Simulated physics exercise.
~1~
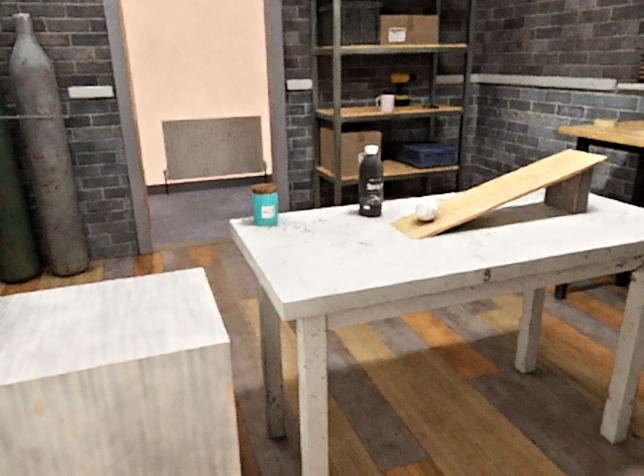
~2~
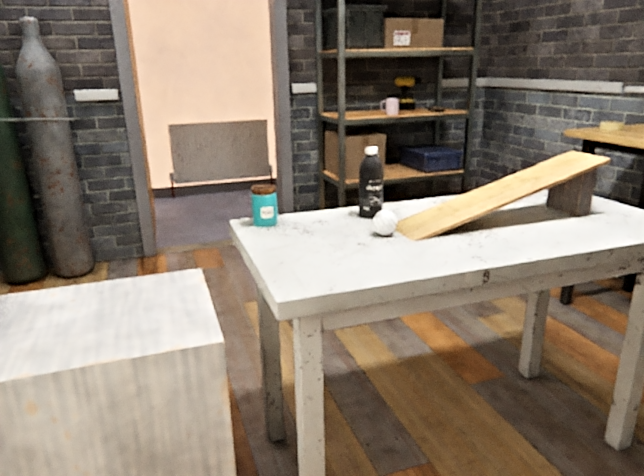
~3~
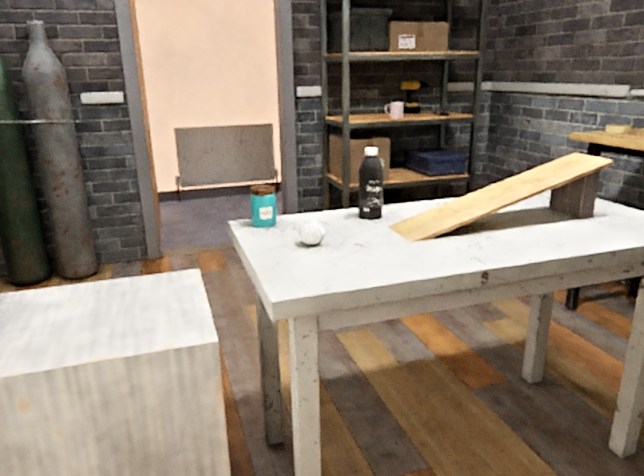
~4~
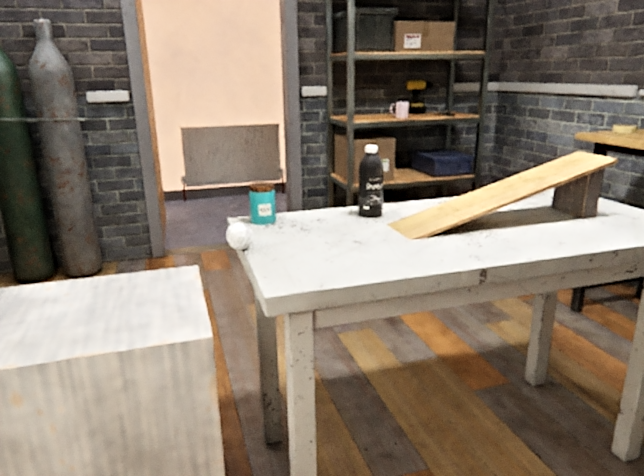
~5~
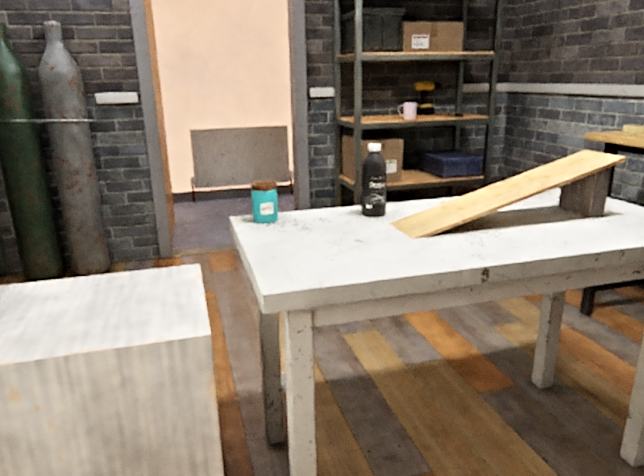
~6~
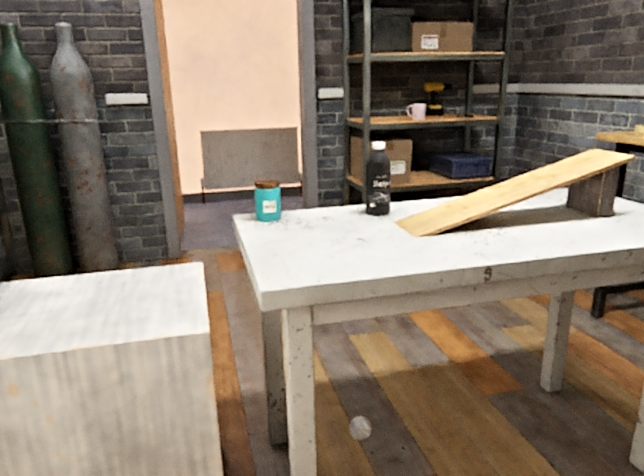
A white onion, looking like a small pale ball, rests near the foot of a wooden ramp on a white table, seen from slightly above in a brick-walled workshop with metal shelves and gas cylinders behind. A turquoise jar and a black bottle stand on the tabletop, and a lower pale block sits across a gap at left. The onion moves left off the ramp, passes in front of the bottle and jar, and reaches the left edge. It drops out of sight in the gap, then reappears on the floor beneath the table, while jar and bottle remain standing.
